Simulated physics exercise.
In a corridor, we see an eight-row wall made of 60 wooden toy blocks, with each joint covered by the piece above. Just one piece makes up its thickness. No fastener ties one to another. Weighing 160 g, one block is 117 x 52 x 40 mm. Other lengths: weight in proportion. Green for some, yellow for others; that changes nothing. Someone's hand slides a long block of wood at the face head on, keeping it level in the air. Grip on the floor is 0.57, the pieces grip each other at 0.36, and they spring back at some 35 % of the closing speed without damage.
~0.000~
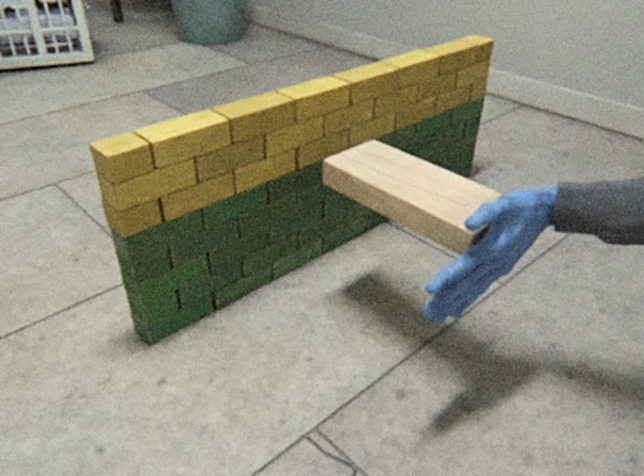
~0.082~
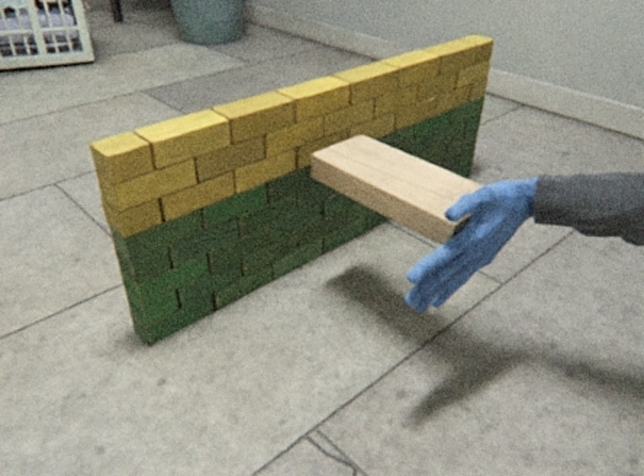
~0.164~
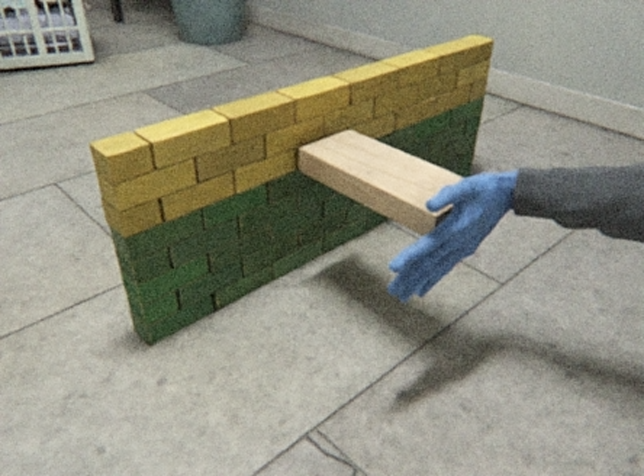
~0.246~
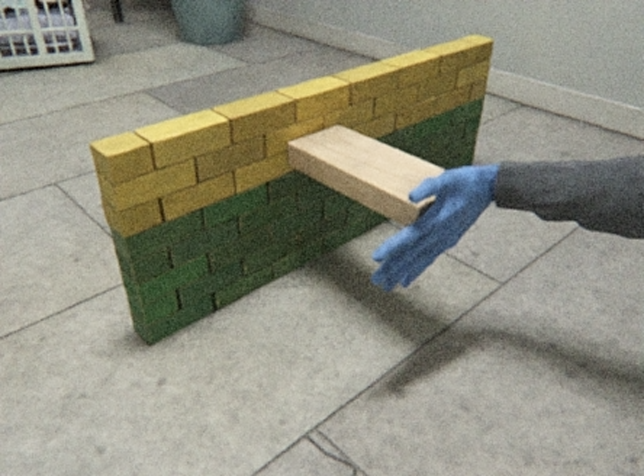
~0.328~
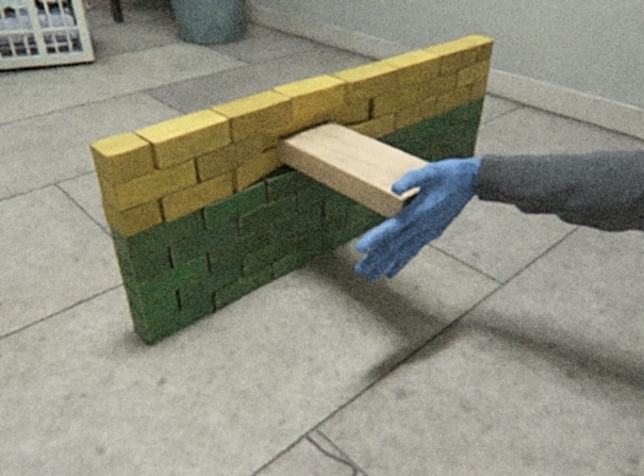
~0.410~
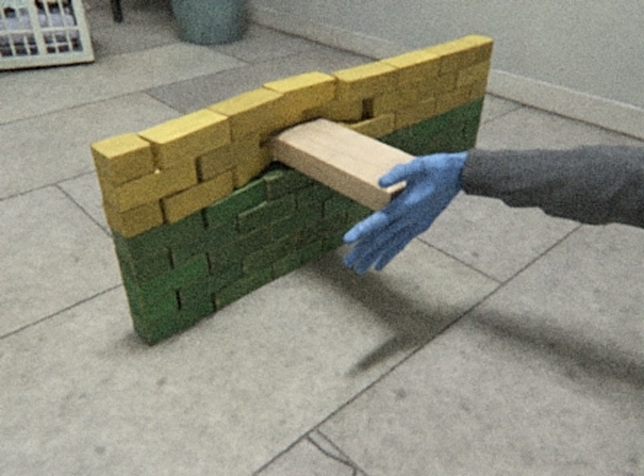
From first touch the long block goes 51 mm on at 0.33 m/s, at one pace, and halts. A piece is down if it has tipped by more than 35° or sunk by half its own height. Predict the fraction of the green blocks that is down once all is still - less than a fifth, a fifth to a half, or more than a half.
The fraction is less than a fifth.
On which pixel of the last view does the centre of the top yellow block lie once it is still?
Its centre ends up near pixel (289, 176) in the last picture.
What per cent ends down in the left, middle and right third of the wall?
20, 20 and 0 per cent, from left to right.
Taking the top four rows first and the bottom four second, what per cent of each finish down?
Top share 30 per cent; bottom share 0 per cent.
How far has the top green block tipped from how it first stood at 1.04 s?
I'd put it at roughly 0 degrees away from its starting angle.
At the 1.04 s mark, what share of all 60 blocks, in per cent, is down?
15 per cent.
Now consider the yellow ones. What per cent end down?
For yellow, 40 per cent end down.
After 0.58 s, none of the 37 green blocks down (1 of 60 in all colours); top green block unmoved; top yellow block 18° from how it stood.
After 0.80 s, none of the 37 green blocks down (5 of 60 in all colours); top green block unmoved; top yellow block on its side.
After 1.04 s, none of the 37 green blocks down (9 of 60 in all colours); top green block unmoved; top yellow block 8° from how it stood, 27 cm lower.
After 1.32 s, none of the 37 green blocks down (9 of 60 in all colours); top green block unmoved; top yellow block 28 cm lower.
In the end (1.8 s), none of the 37 green blocks down (9 of 60 in all colours); top green block unmoved; top yellow block 28 cm lower. That is 0 per cent. From the last view, middles, top green block near (458, 108), top yellow block near (289, 176).
